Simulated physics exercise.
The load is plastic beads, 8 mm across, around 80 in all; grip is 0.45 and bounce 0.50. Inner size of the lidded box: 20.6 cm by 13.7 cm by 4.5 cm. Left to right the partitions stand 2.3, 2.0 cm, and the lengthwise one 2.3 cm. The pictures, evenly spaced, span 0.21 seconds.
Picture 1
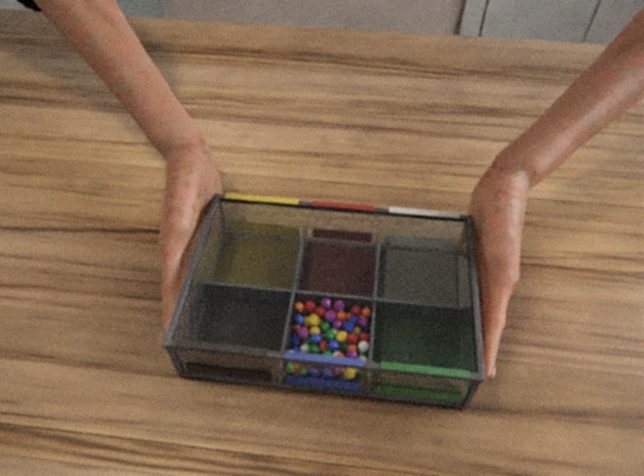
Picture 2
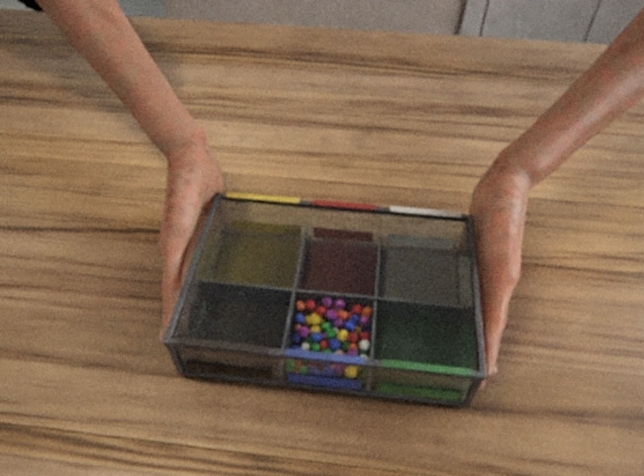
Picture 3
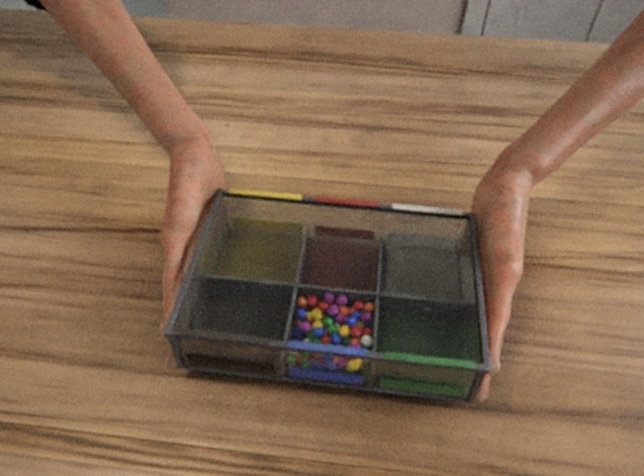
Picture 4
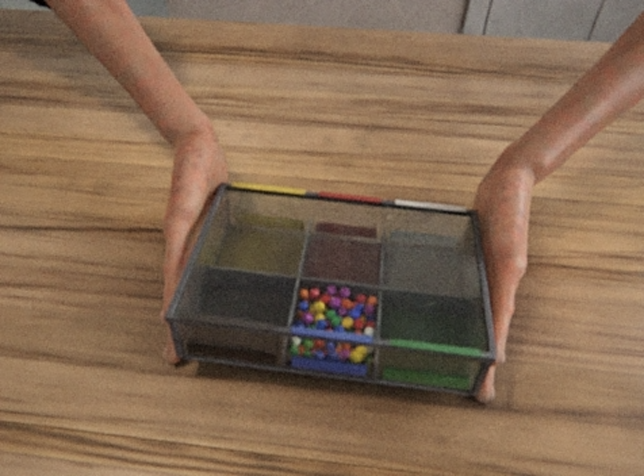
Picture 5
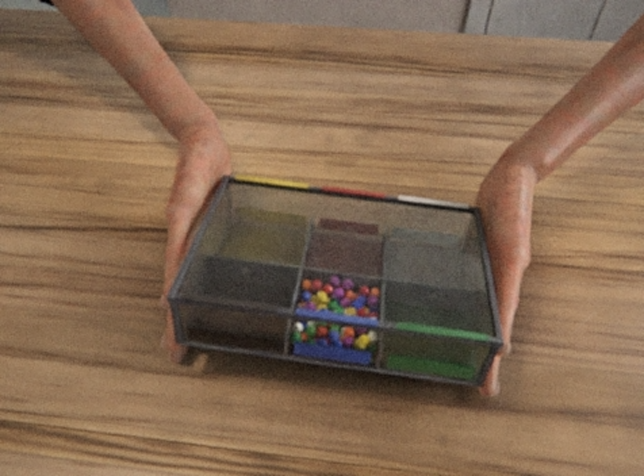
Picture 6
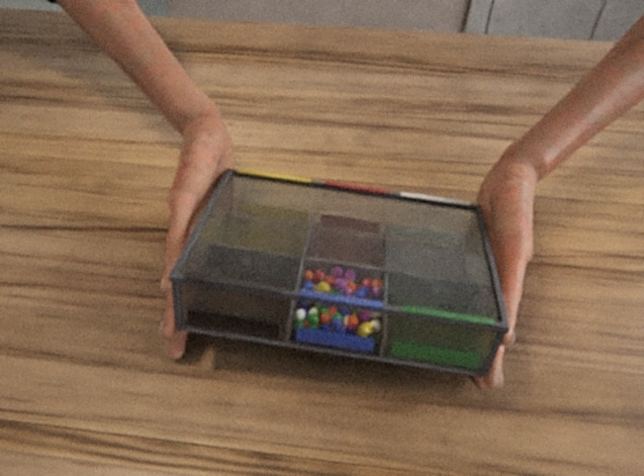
Two hands gripping a clear, dark-edged box by its left and right sides hold it almost level at first, then gradually tilt it, its near side rising. The box has six compartments, with yellow, red and white strips along the far edge, green at front right, and multicoloured beads in the blue-marked front middle one. The wooden tabletop is seen from above by a still camera.
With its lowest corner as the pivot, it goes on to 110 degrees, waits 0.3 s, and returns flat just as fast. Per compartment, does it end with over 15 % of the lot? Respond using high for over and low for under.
Red high, blue low, green low, yellow low, white high, black low.
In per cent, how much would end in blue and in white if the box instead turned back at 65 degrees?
The blue compartment would hold 85 per cent, the white one 10 per cent.
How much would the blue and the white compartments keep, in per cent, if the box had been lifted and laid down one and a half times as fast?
My answer: Blue gets 0 %, while white gets 70 %.
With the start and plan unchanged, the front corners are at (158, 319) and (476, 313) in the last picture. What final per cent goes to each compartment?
Red 0; blue 0; green 0; yellow 100; white 0; black 0.
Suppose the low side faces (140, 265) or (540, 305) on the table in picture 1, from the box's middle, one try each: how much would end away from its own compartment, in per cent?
The share comes to roughly 100 in a hundred, then roughly 100 in a hundred.
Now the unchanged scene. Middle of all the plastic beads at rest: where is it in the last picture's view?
I'd say roughly (408, 258).
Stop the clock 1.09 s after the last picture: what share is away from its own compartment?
At that moment it's some 100 per cent.
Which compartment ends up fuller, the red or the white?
Go with white, that one ends with more.
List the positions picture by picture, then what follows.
Box tilt 0 degrees, front corners at (170, 342) and (478, 375); blue 100 %, in the first frame.
Box tilt 1 degrees, front corners at (171, 339) and (479, 373), in the second frame.
Box tilt 3 degrees, front corners at (172, 331) and (483, 366), in the third frame.
Box tilt 7 degrees, front corners at (173, 315) and (489, 355), lowest corner right back, in the fourth frame.
Box tilt 11 degrees, front corners at (175, 296) and (496, 340), lowest corner right back, in the fifth frame.
Box tilt 15 degrees, front corners at (177, 276) and (502, 325), lowest corner right back; blue 100 %, in the sixth frame.
Then, 1.09 s after the last picture, tilt 110 degrees; red 40 %, white 60 %.
Then, 1.83 s after the last picture, tilt 57 degrees; red 30 %, white 70 %.
Then, 2.59 s after the last picture, tilt 0 degrees; red 25 %, white 75 %.
In the end, red 25 %, blue 0 %, green 0 %, yellow 0 %, white 75 %, black 0 %.
